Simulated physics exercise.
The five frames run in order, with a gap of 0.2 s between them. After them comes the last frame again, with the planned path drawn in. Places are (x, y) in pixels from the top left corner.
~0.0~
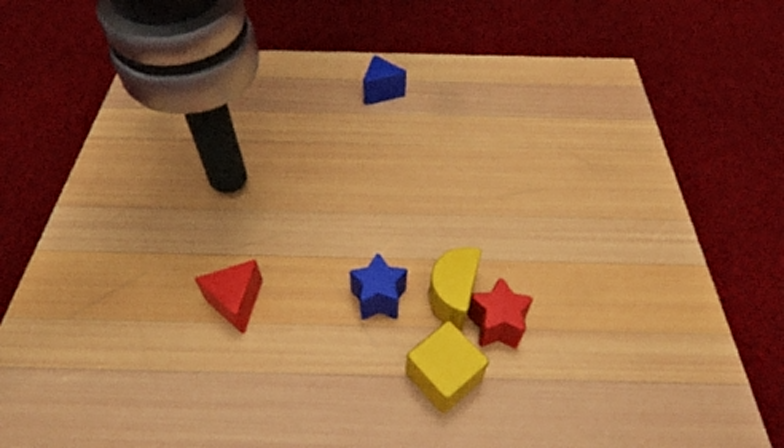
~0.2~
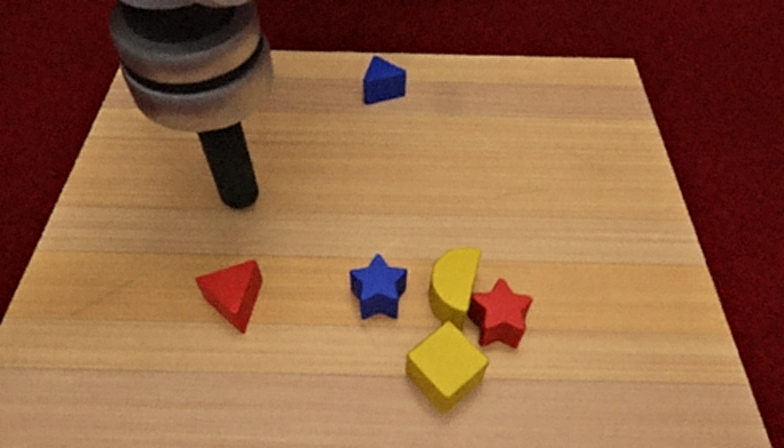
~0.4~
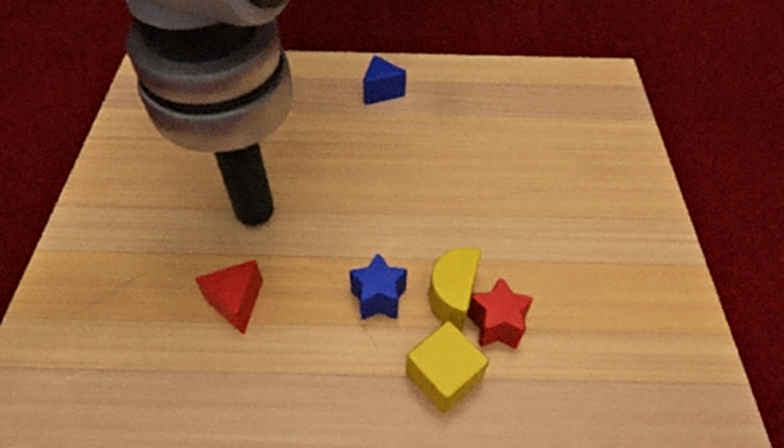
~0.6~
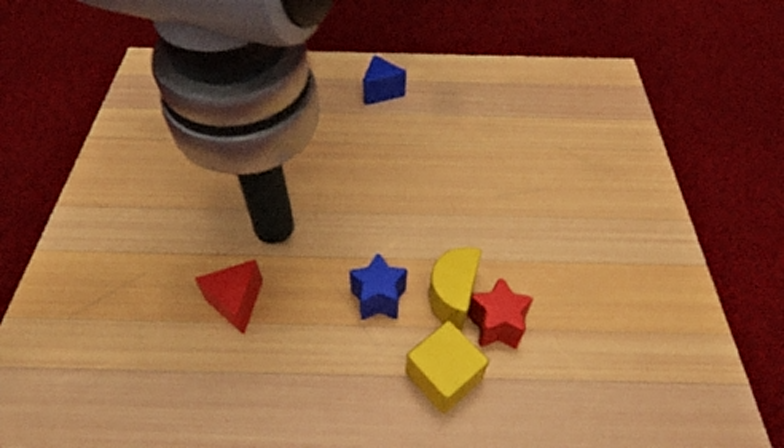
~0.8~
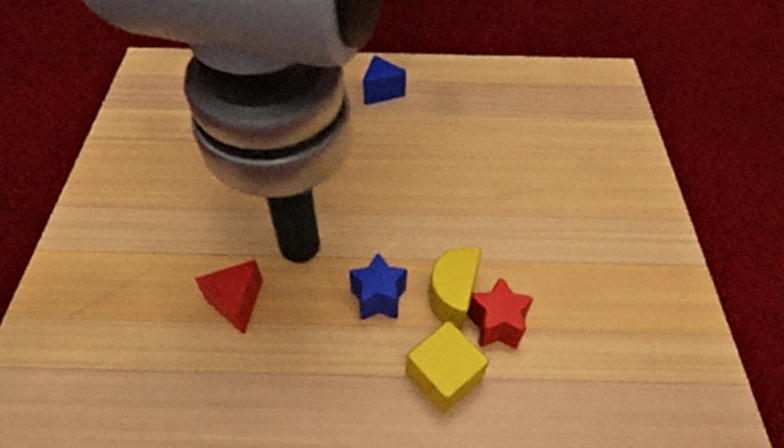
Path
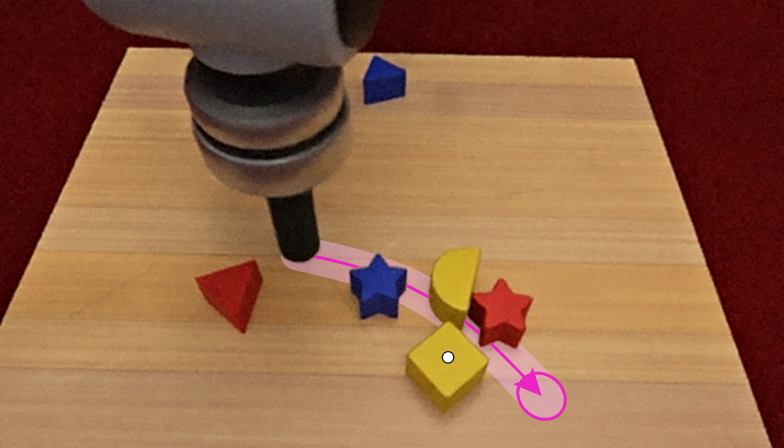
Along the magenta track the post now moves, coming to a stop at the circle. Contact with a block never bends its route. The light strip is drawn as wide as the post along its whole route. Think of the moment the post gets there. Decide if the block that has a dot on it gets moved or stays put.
If the post follows that path, the block that has a dot on it stays in its place.
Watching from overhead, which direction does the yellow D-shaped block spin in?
My prediction: CCW.
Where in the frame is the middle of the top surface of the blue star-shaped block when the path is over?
For the centre of its top, I'd go with (408, 310).
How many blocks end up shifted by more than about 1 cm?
Put simply, three or more blocks are moved more than 1 cm.
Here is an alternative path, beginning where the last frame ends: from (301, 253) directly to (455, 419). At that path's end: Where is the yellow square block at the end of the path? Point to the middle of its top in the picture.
Its top centre lands on (510, 382).
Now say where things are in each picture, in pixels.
In the first frame, lower end of the post at (229, 179), tops of blocks, blue star-shaped block at (379, 278), yellow square block at (448, 357), yellow D-shaped block at (457, 274), red star-shaped block at (504, 305).
In the second frame, post at (240, 194), blocks as before.
In the third frame, post at (255, 210), blocks as before.
In the fourth frame, post at (275, 228), blocks as before.
In the fifth frame, post at (300, 246), blue star-shaped block at (379, 278), yellow square block at (448, 357), yellow D-shaped block at (457, 274), red star-shaped block at (504, 305).
The drawn path runs from (301, 253) via (387, 277) and (467, 323), ending at (541, 396); the dot is on the yellow square block.
On the path given first. One third of the way, post at (389, 271); blue star-shaped block at (395, 293), turned 30° clockwise.
Two thirds of the way, post at (469, 317); blue star-shaped block at (408, 310), turned 85° clockwise; yellow D-shaped block at (521, 307), turned 15° anticlockwise; red star-shaped block at (576, 324), turned 20° anticlockwise.
At the end, post at (545, 390); blue star-shaped block at (408, 310), turned 85° clockwise; yellow square block not moved; yellow D-shaped block at (577, 339), turned 40° anticlockwise; red star-shaped block at (624, 326), turned 70° anticlockwise.
